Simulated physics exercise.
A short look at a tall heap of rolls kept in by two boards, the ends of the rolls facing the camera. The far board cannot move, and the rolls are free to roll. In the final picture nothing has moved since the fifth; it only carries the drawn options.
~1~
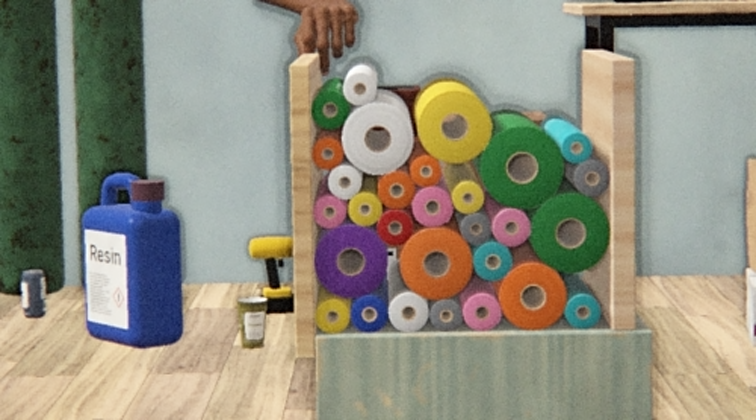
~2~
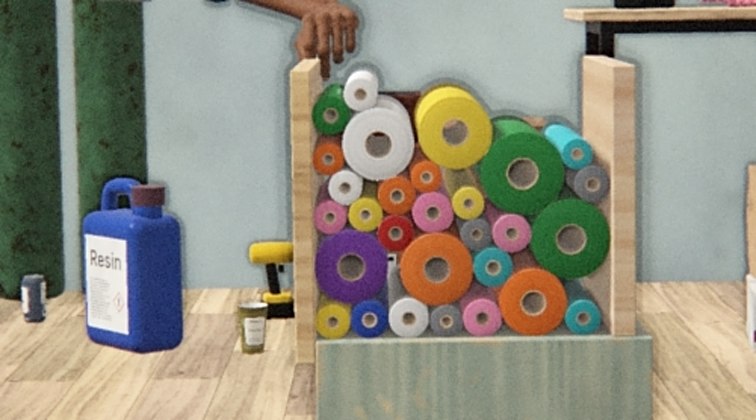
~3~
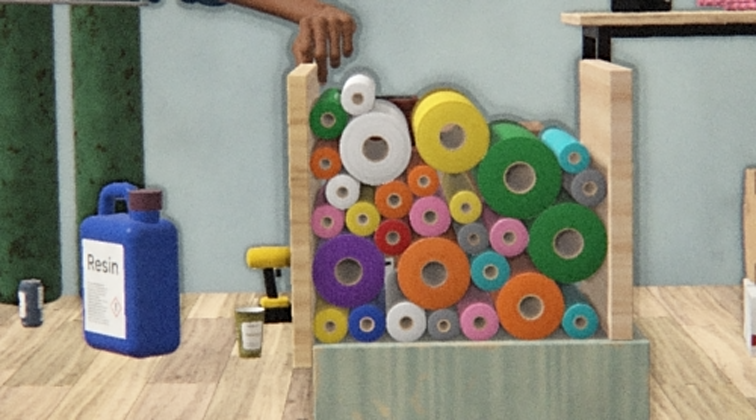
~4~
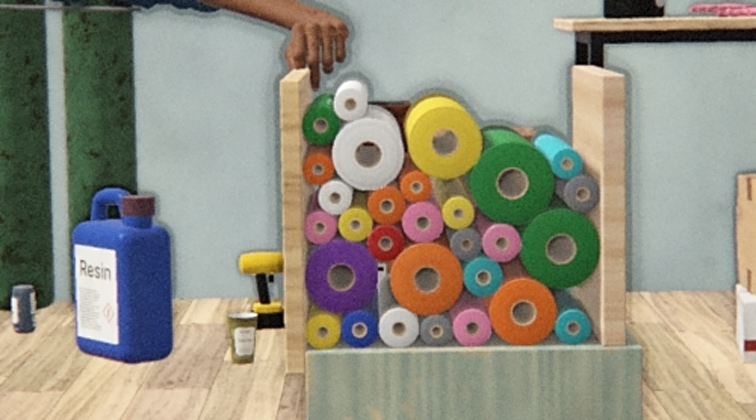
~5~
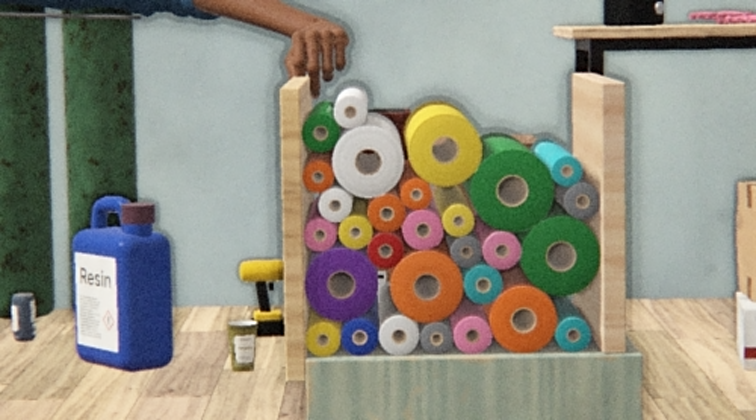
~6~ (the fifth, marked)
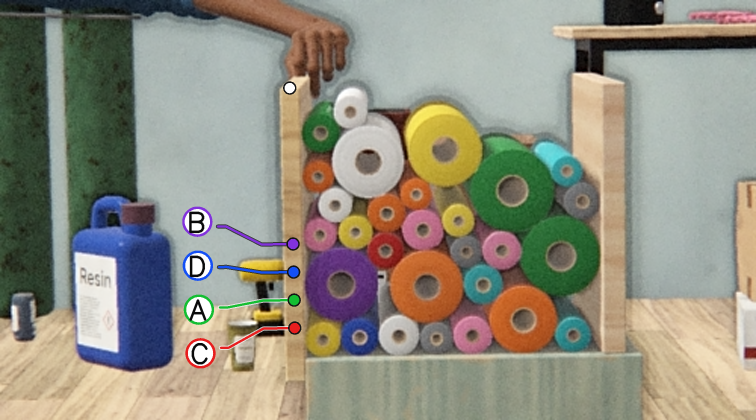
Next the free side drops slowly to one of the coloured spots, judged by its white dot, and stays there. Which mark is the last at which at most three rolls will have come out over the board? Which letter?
No lower than B.
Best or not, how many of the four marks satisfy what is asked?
One of the four.
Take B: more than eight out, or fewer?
At B, fewer than eight.
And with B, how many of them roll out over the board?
At B the number is three.
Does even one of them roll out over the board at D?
Yes.
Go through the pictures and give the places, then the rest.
Side board (309, 193); a yellow roll (332, 316); an orange roll (533, 297), in the first frame.
An orange roll (533, 302); a pink roll (330, 217), in the second frame.
A pink roll (509, 237); an orange roll (394, 200), in the third frame.
A grey roll (583, 194); side board (300, 209), in the fourth frame.
A yellow roll (323, 339); an orange roll (523, 320); a pink roll (320, 235), in the fifth frame.
On the marked copy, A at (294, 300); B at (293, 244); C at (295, 328); D at (294, 272); the white dot at (290, 88).
Following B. Soon after the start, top of the board (302, 158).
Later, top of the board (303, 238).
In the end, top of the board (303, 243), three out over the board.
As for the rest, A more than three out over the board; C more than three out over the board; D more than three out over the board.
